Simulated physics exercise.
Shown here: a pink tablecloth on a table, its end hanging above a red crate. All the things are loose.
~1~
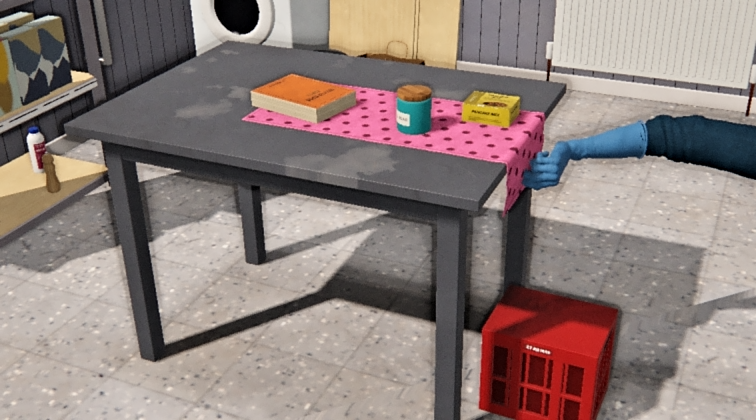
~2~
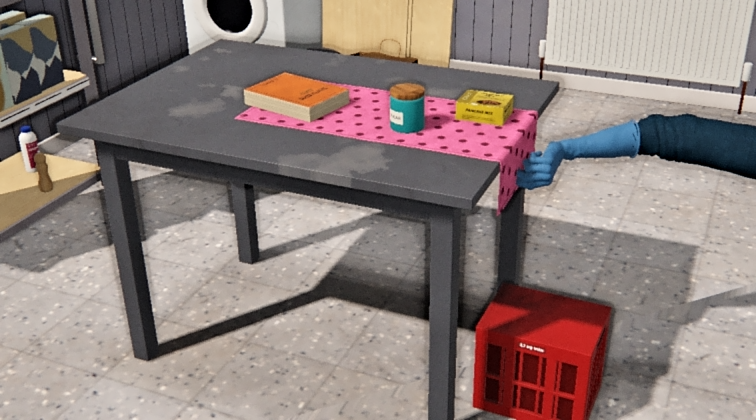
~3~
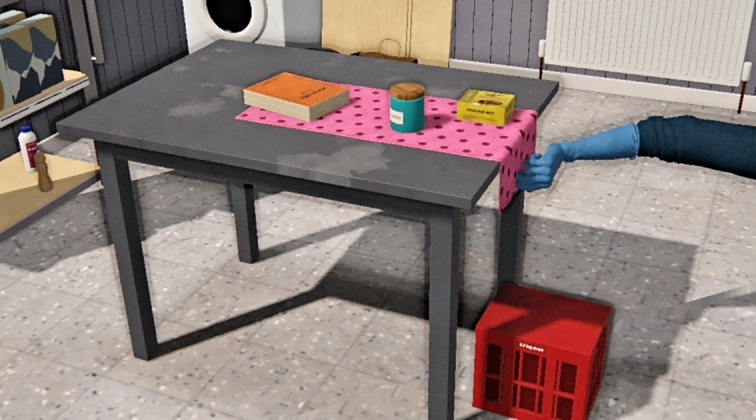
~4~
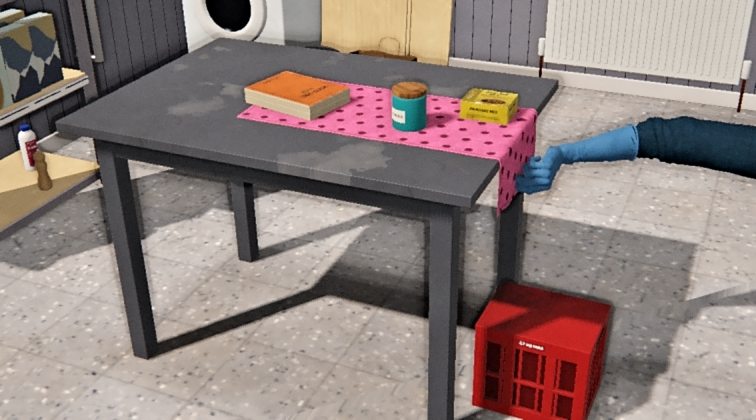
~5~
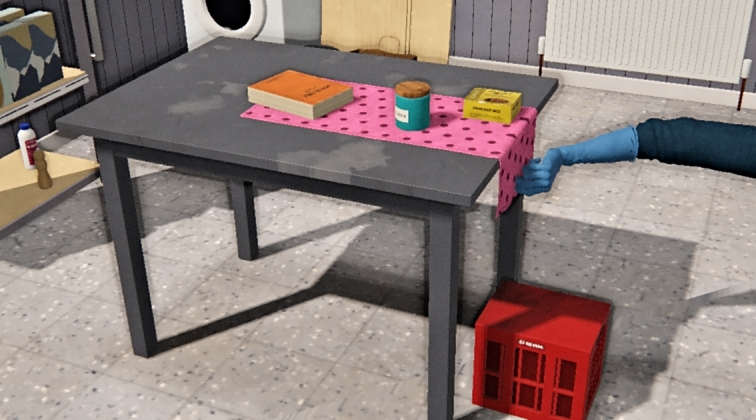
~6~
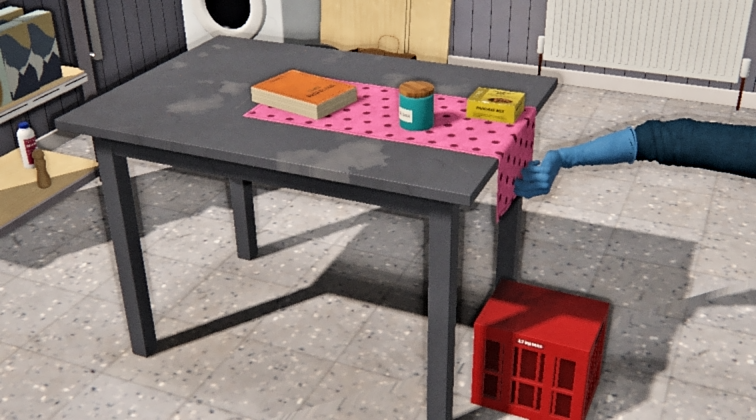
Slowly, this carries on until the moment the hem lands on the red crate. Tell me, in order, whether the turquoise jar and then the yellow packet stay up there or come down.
First to last, the turquoise jar comes down, the yellow packet comes down.
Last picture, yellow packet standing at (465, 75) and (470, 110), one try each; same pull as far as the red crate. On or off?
First try: It keeps clear of the edge; second try: It comes down.
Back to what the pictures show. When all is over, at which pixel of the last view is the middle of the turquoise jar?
Near (556, 293).
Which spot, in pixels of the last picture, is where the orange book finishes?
(425, 111).
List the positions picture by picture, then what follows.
Tablecloth end (502, 217); turquoise jar (414, 91); yellow packet (492, 100); orange book (303, 91); top of the crate (565, 335), in the first picture.
Tablecloth end (497, 216), far hem (235, 119); yellow packet (485, 98); yellow packet stands on the cloth, in the second picture.
Tablecloth end (499, 217); turquoise jar (408, 89), in the third picture.
Tablecloth end (497, 217), far hem (237, 117); yellow packet (490, 97), in the fourth picture.
Tablecloth end (495, 219); turquoise jar (413, 87), in the fifth picture.
Tablecloth end (497, 223), far hem (243, 116); turquoise jar (417, 87); yellow packet (496, 96); top of the crate (557, 329), in the sixth picture.
Then, 1.06 s on from there, hem going down; jar carried along near (505, 119); packet down below near (556, 264).
Then, 1.90 s on from there, hem on the crate; jar down below near (556, 293); packet down below near (556, 264).
In the end, hem on the crate; jar down below near (556, 293); packet down below near (556, 264). The turquoise jar goes over the edge and the yellow packet is carried off the end.
